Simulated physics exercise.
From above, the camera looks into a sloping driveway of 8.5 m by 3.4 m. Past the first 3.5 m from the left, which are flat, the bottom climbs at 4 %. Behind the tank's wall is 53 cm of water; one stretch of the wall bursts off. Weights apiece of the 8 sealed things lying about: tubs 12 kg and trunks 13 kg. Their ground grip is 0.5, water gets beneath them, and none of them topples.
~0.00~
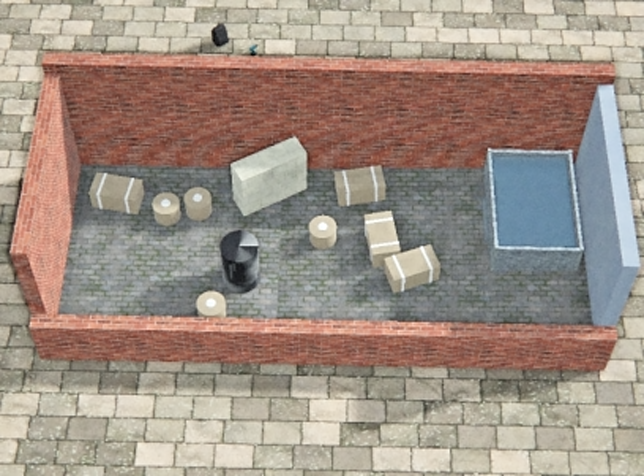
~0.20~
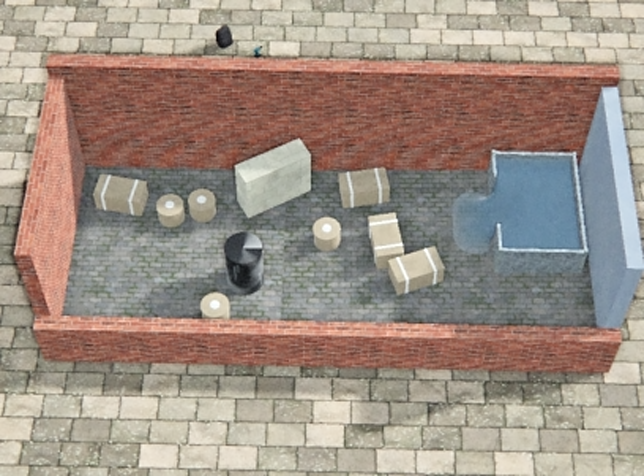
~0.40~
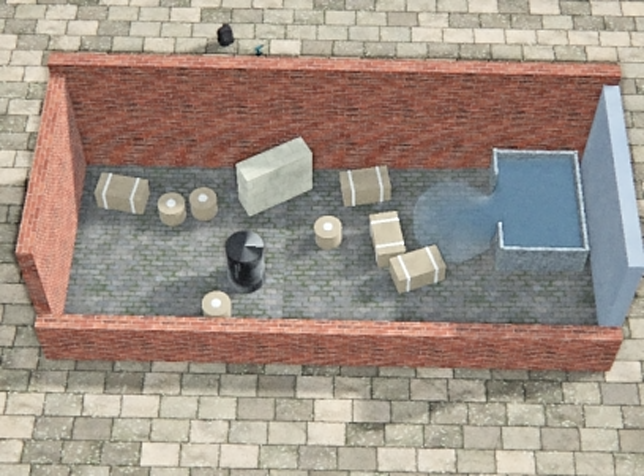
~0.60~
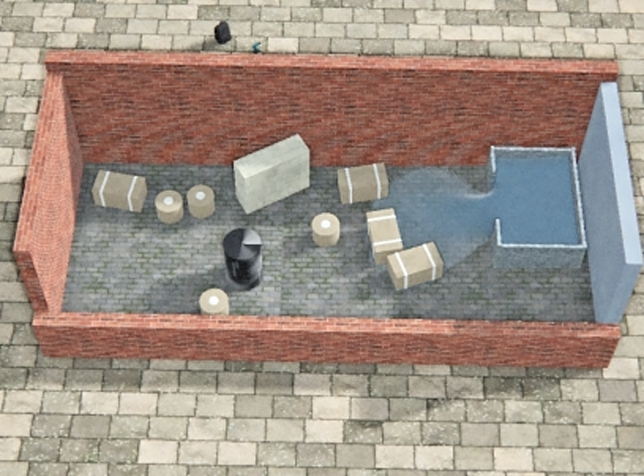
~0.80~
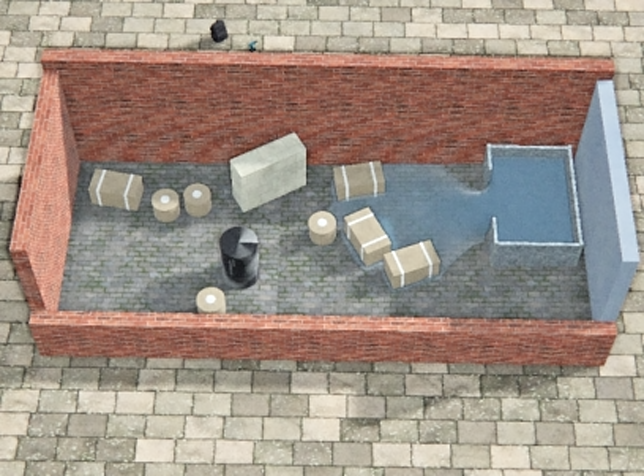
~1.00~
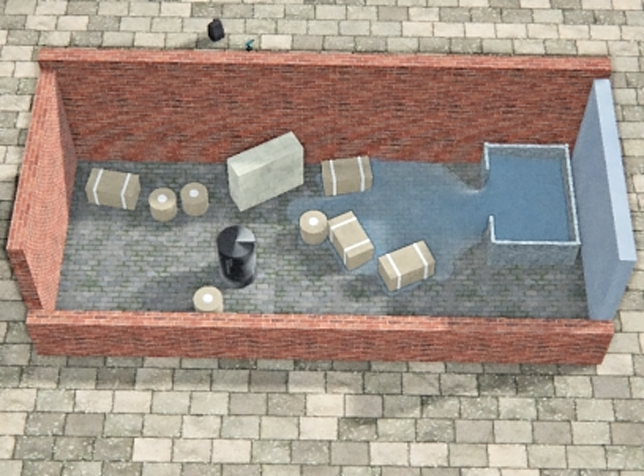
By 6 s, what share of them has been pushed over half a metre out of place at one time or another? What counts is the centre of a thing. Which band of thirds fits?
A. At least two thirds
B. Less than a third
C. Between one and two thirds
The answer is C.
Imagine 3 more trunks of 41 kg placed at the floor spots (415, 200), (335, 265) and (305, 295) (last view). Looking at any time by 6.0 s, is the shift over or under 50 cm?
Order as asked - goes beyond, goes beyond, goes beyond.
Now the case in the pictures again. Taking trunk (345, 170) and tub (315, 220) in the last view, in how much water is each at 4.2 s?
I'd estimate 8 cm for the first and 6 cm for the second.
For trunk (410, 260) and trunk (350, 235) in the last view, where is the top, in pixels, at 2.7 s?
Estimated pixels: (346, 297) and (243, 295).
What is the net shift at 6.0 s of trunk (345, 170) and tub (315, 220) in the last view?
Put simply, 250 cm for the first and 400 cm for the second.
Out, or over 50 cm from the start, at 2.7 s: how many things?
Count then: 4.
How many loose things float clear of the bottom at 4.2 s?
The number is 3.
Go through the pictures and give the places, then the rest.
A trunk at (383, 233) rests on the ground; a trunk at (361, 179) rests on the ground; water covers 2.5 m2; 0 of 8 have shifted, in the first frame.
A trunk at (387, 234), on the bottom; a trunk at (365, 181), on the bottom; water covers 3.2 m2; 0 of 8 have shifted, in the second frame.
A trunk at (388, 233) rests on the ground; a trunk at (366, 179) rests on the ground; 4.2 m2 under water; 0 of 8 have shifted, in the third frame.
A trunk at (385, 230), on the bottom; a trunk at (364, 177) rests on the ground; 5.3 m2 under water; 0 of 8 have shifted, in the fourth frame.
A trunk at (368, 230), on the bottom, 24 cm from its start; a trunk at (360, 175), on the bottom; water covers 6.4 m2; 1 of 8 have shifted, in the fifth frame.
A trunk at (351, 234), on the bottom, 49 cm from its start; a trunk at (347, 169) rests on the ground, 19 cm from its start; 7.9 m2 under water; 4 of 8 have shifted, in the sixth frame.
After 1.4 s 2 of 8 are over 50 cm from their spots; 0 afloat.
After 2.7 s 4 of 8 are over 50 cm from their spots; 1 afloat.
After 4.2 s 5 of 8 are over 50 cm from their spots; 3 afloat.
After 6.0 s 5 of 8 are over 50 cm from their spots, and 5 have been at some point; 6 afloat.
